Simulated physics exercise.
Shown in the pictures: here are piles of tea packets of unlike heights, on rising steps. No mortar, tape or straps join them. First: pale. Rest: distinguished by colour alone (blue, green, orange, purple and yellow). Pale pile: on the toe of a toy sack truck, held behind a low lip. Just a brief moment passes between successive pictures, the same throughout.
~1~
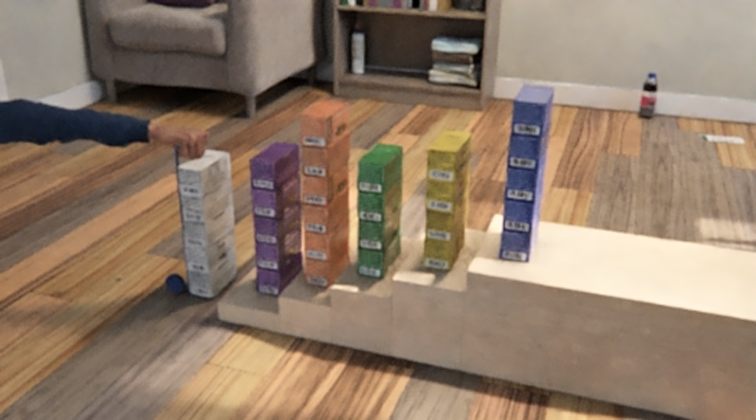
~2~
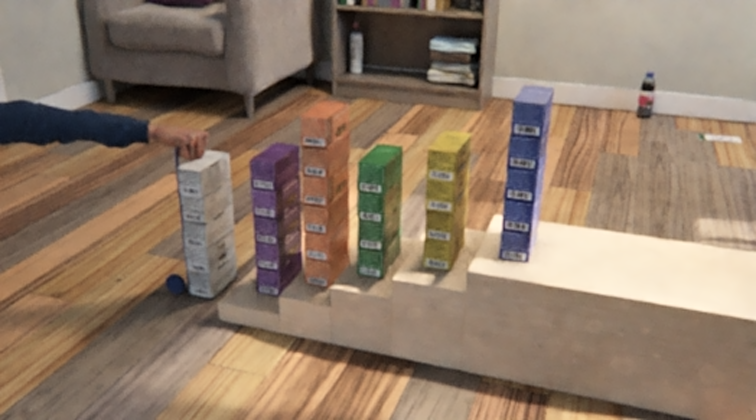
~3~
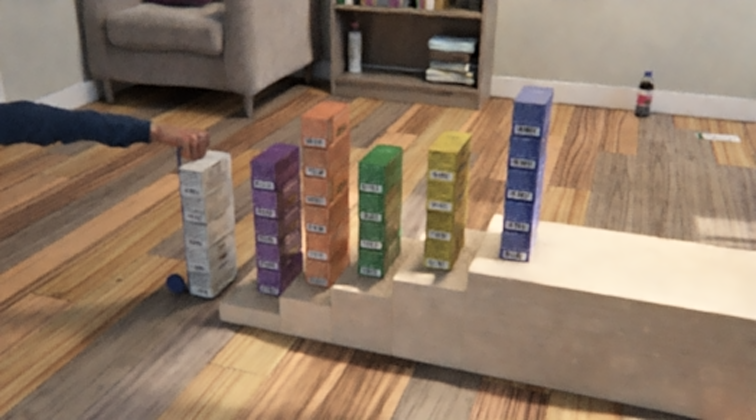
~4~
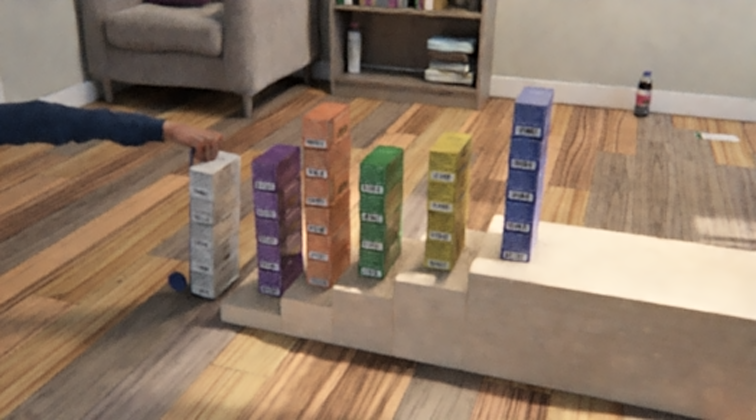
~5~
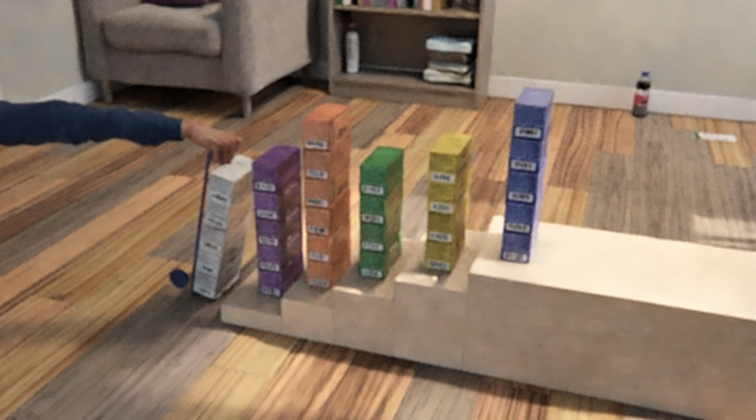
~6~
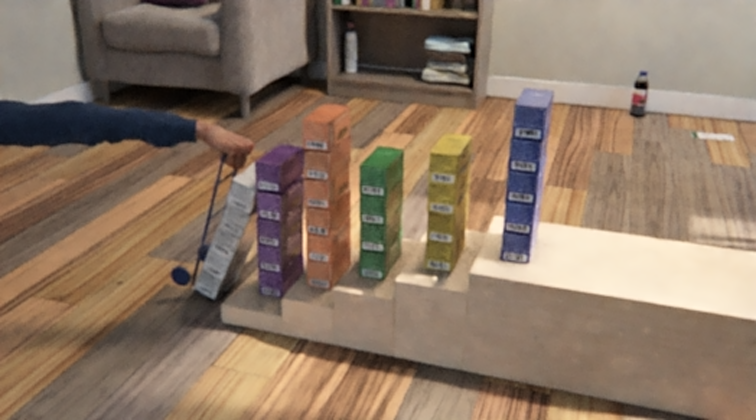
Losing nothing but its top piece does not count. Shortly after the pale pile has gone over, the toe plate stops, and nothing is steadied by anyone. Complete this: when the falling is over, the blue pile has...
When the falling is over, the blue pile has come down.
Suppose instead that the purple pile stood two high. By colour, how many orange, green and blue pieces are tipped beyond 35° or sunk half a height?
When it all settles, orange has 0 down, green has 0, and blue has 0.
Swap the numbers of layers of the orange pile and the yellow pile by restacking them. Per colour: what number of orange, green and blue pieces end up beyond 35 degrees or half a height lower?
Counts by colour: Orange 3; green 4; blue 4.
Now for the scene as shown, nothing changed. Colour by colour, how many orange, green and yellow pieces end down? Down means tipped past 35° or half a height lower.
Colour by colour, that's orange at 5, green at 4, and yellow at 4.
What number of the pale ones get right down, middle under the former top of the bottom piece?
Total: 1.
Soon after the last picture, 3 of the pale pile down; none of the 5 blue packets down (0 of 24 in all colours); top blue packet unmoved; top purple packet leaning a little.
A little later, 5 of the pale pile down; none of the 5 blue packets down (0 of 24 in all colours); top blue packet unmoved; top green packet leaning clearly.
Later still, 5 of the pale pile down; none of the 5 blue packets down (12 of 24 in all colours); top blue packet leaning barely; top orange packet leaning steeply, about its own height lower.
After that, 5 of the pale pile down; 5 of the 5 blue packets down (20 of 24 in all colours); top blue packet leaning steeply, some two heights lower; top yellow packet leaning steeply, about its own height lower.
At rest, 5 of the pale pile down; 5 of the 5 blue packets down (20 of 24 in all colours); top blue packet on its side; top yellow packet on its side. As the last picture would show them, middles, top yellow packet near (563, 214).
